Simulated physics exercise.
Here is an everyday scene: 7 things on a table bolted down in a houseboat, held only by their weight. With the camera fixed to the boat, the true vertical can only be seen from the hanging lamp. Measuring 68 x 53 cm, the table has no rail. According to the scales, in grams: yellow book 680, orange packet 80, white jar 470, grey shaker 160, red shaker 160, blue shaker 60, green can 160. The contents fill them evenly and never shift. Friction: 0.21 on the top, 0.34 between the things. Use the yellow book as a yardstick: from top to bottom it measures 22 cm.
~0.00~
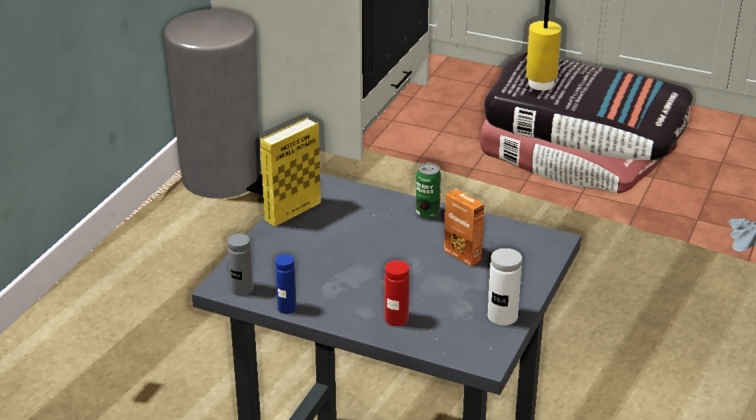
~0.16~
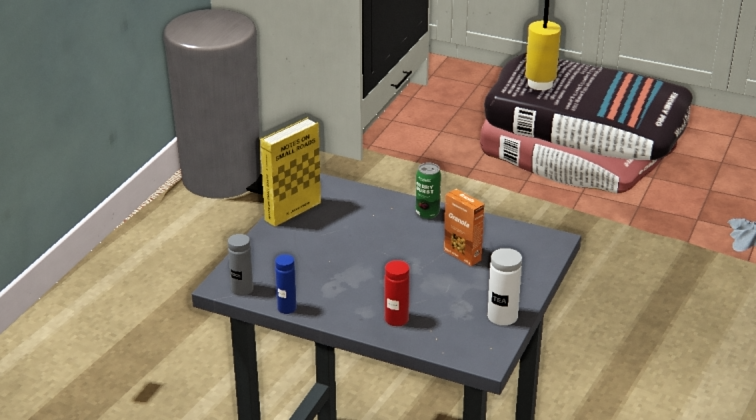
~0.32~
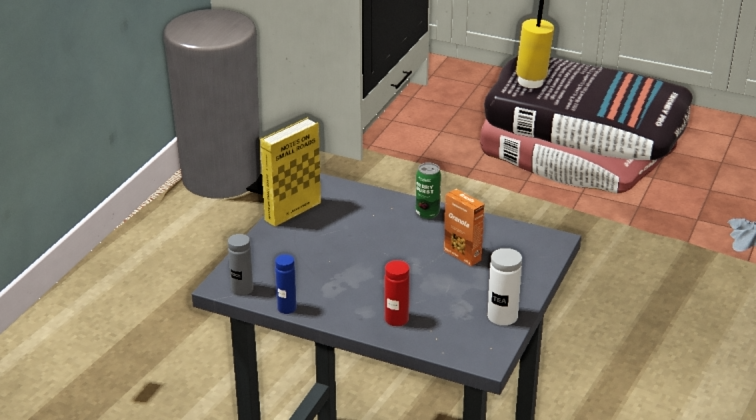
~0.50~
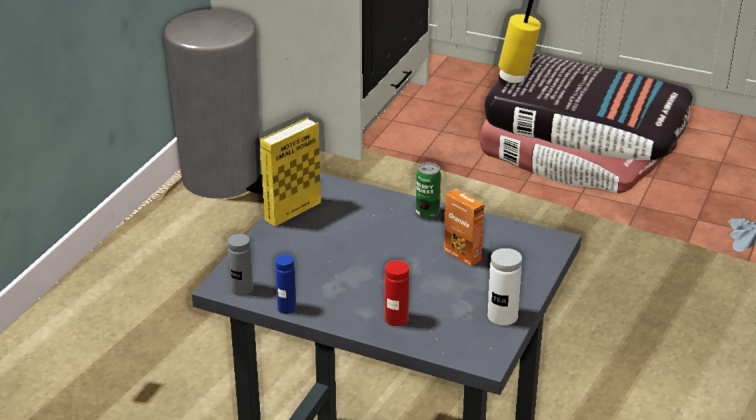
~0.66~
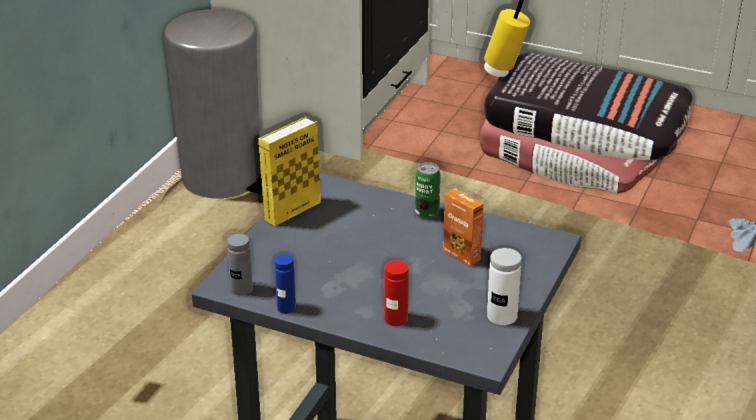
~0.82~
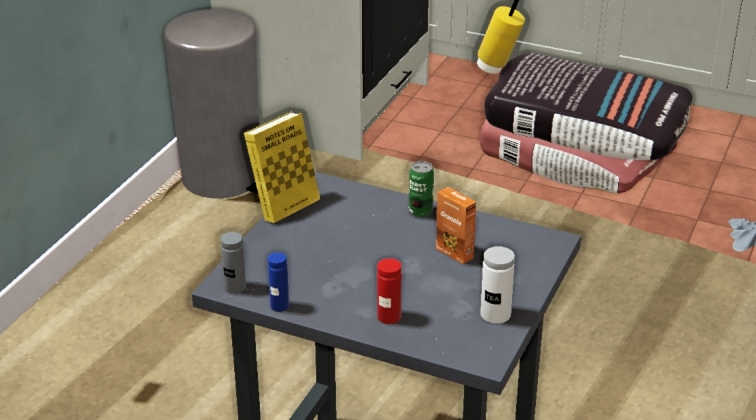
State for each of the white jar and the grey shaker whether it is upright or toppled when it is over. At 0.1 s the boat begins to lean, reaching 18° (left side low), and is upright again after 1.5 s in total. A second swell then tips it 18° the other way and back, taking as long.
When it is over: The white jar is upright, the grey shaker is toppled.
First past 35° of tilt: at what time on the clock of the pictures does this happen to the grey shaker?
I'd put it at some 1.2 s.
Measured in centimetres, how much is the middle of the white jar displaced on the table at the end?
Displacement: Approx. 3 cm.
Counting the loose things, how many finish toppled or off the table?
All told, 3.
After 1.12 s, floor tilted 13°, left side down; yellow book and grey shaker now off the table; white jar slid 10 cm near (458, 275); orange packet slid 12 cm.
After 1.32 s, floor tilted 6°, left side down; white jar slid 17 cm near (429, 268); blue shaker slid 19 cm; red shaker slid 19 cm.
After 1.62 s, boat level; blue shaker now off the table; white jar slid 19 cm near (419, 265); red shaker slid 22 cm.
After 2.62 s, floor tilted 13°, right side down; white jar slid 8 cm near (469, 278); orange packet slid 12 cm; green can slid 11 cm.
At rest (3.6 s), off the table and tipped over, yellow book, grey shaker and blue shaker; the other 4 in place, give or take 5 cm. In the last view, white jar near (520, 291).
